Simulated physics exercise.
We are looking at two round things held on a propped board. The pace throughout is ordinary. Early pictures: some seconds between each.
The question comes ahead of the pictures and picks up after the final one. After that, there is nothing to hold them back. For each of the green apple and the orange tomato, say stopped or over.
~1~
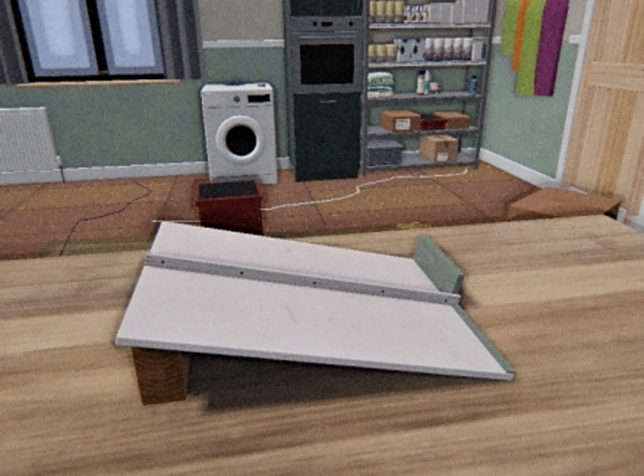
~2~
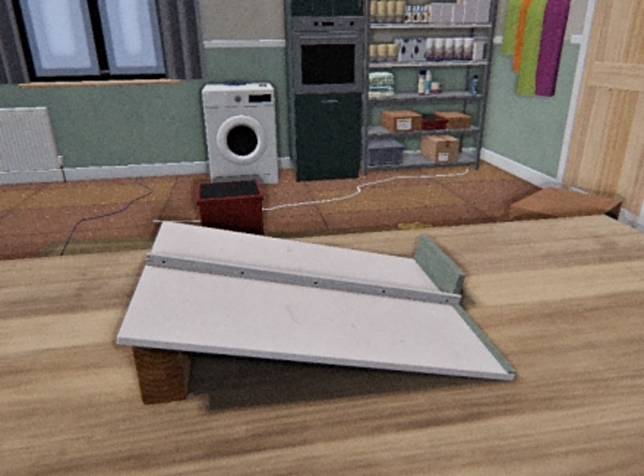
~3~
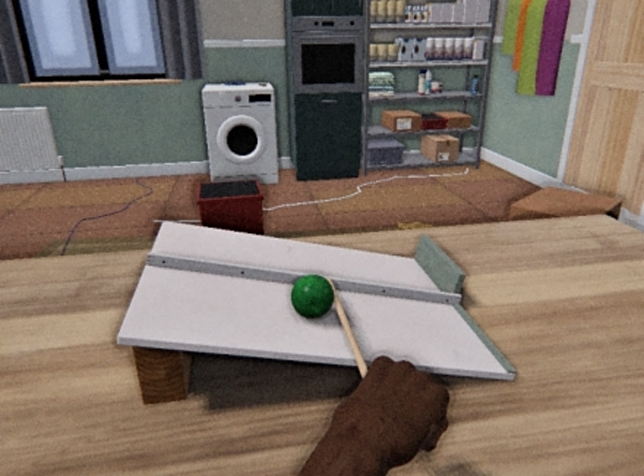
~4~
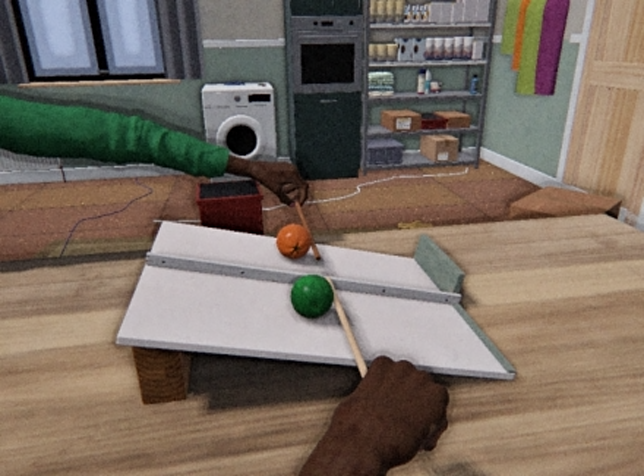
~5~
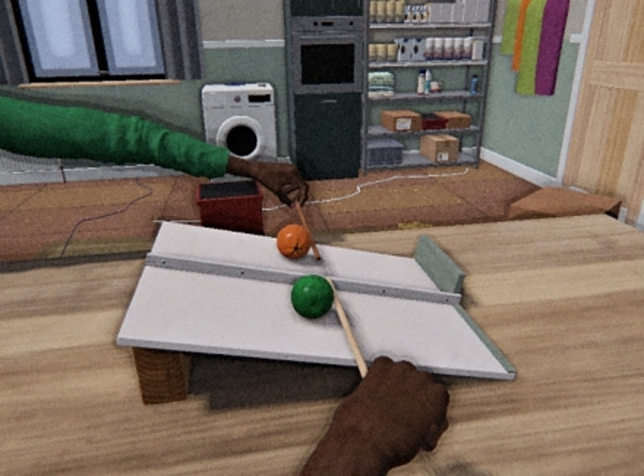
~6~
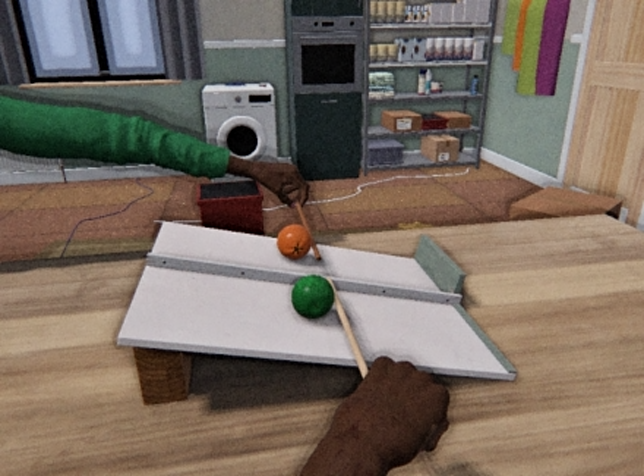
Green apple: Lost, orange tomato: Saved.
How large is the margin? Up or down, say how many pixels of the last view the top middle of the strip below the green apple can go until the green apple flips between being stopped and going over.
8 pixels up, roughly.
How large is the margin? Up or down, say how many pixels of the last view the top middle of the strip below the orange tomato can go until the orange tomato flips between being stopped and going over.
Close to 20 pixels in the downward direction.
Then, 0.48 s later than the last frame, green apple rolling on the board near (410, 310); orange tomato rolling on the board near (373, 255).
Then, 0.90 s later than the last frame, green apple off the board near (600, 315); orange tomato resting against the strip near (420, 262).
Then, 1.32 s later than the last frame, green apple off the board; orange tomato resting against the strip near (420, 262).
When it is over, the green apple runs past the strip; the orange tomato gets caught, near (420, 262).
